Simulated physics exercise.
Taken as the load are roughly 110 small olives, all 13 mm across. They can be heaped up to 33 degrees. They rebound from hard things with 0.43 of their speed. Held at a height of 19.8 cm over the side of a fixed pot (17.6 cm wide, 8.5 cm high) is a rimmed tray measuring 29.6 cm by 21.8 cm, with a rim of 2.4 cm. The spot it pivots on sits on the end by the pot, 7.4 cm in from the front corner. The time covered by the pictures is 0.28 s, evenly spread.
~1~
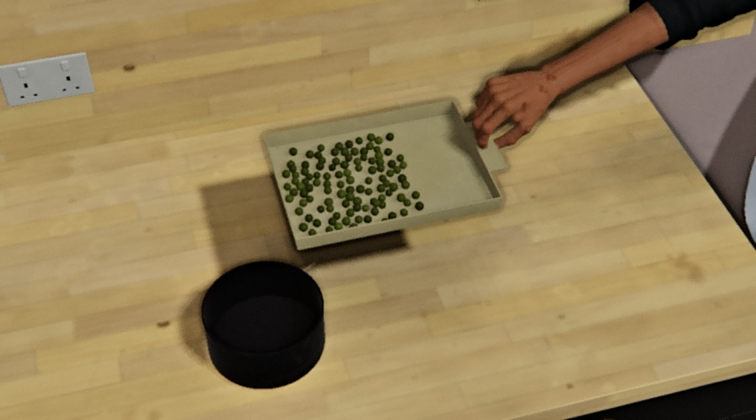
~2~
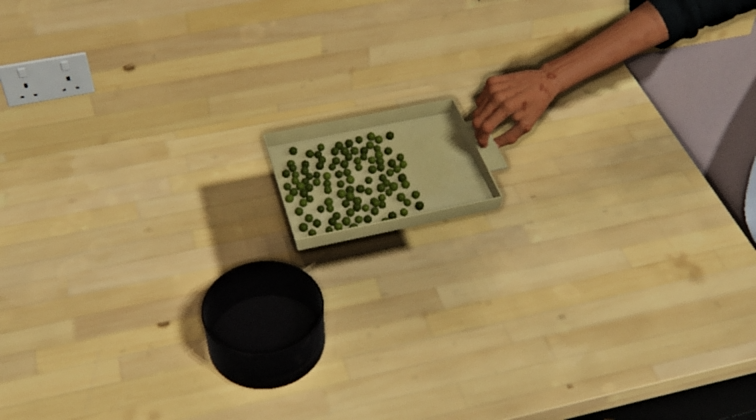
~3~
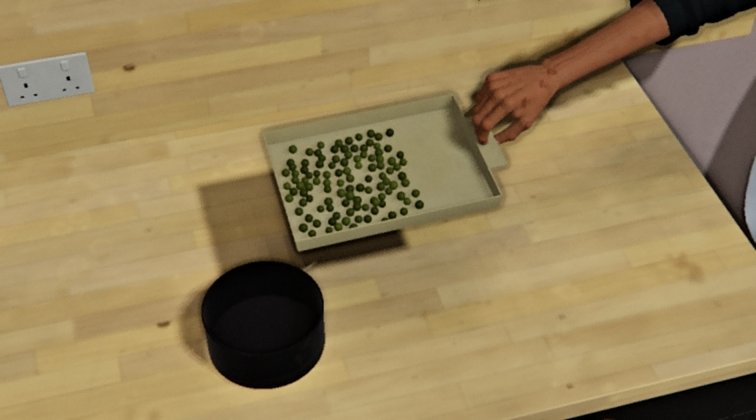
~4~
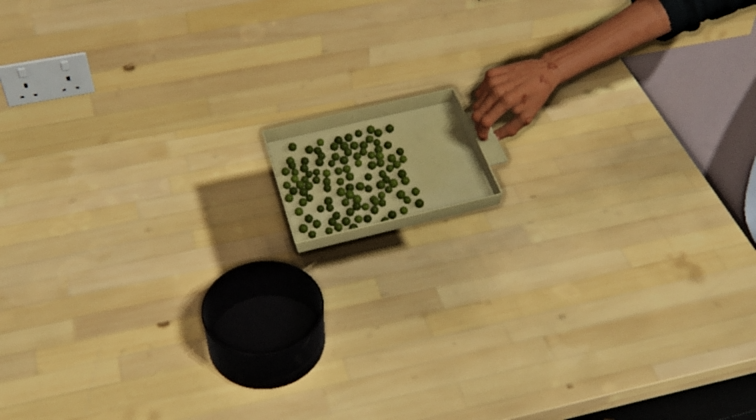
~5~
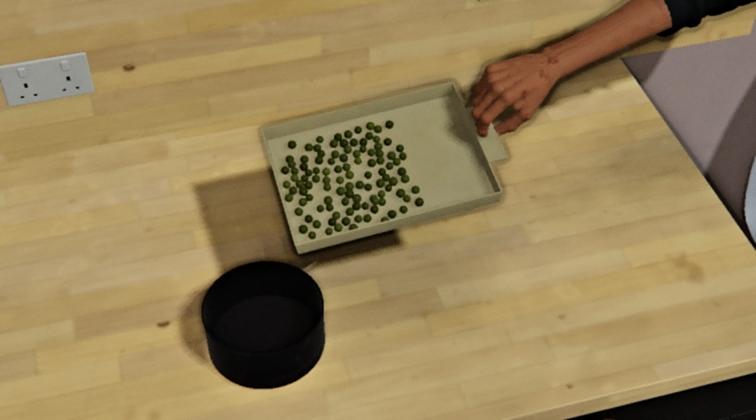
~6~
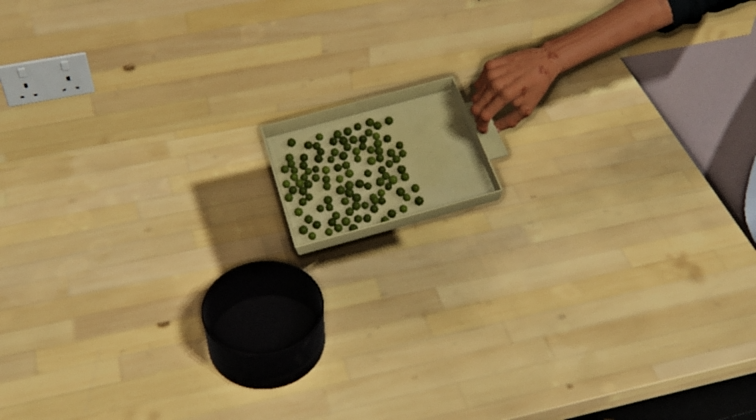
A shallow beige rimmed tray scattered with many small green olives tilts very slightly and slowly, its right end held by a hand reaching in from the upper right in a dark sleeve. The view looks down from above at a pale wooden surface, with a round black pot below the tray and a white double socket at upper left. The olives barely shift, and the camera stays still.
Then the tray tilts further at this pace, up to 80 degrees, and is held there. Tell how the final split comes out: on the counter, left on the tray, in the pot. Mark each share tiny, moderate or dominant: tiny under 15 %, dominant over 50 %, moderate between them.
Counter: Tiny, tray: Dominant, pot: Tiny.
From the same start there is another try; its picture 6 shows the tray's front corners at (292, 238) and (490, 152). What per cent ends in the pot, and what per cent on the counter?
Split: Pot = 0, counter = 0.
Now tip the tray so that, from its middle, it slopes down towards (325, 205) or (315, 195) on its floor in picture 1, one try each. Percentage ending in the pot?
That would be close to 0 per cent and then close to 0 per cent.
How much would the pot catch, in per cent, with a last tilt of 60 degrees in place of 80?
I'd put it at close to 0 per cent.
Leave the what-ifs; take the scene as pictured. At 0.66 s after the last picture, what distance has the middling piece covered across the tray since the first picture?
5 cm.
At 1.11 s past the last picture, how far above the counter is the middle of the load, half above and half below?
Roughly 24 centimetres, give or take.
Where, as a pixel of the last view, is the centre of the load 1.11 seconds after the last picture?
Load centre, approx.: (325, 206) px.
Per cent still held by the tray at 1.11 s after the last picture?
Some 100 per cent of the load.
Then, 0.66 s after the last picture, tilt 43 degrees; the tray holds 100 %, the pot 0 %.
Then, 1.11 s after the last picture, tilt 65 degrees; the tray holds 100 %, the pot 0 %.
Then, 1.63 s after the last picture, tilt 80 degrees; the tray holds 100 %, the pot 0 %.
In the end, counter 0 %, tray 100 %, pot 0 %.
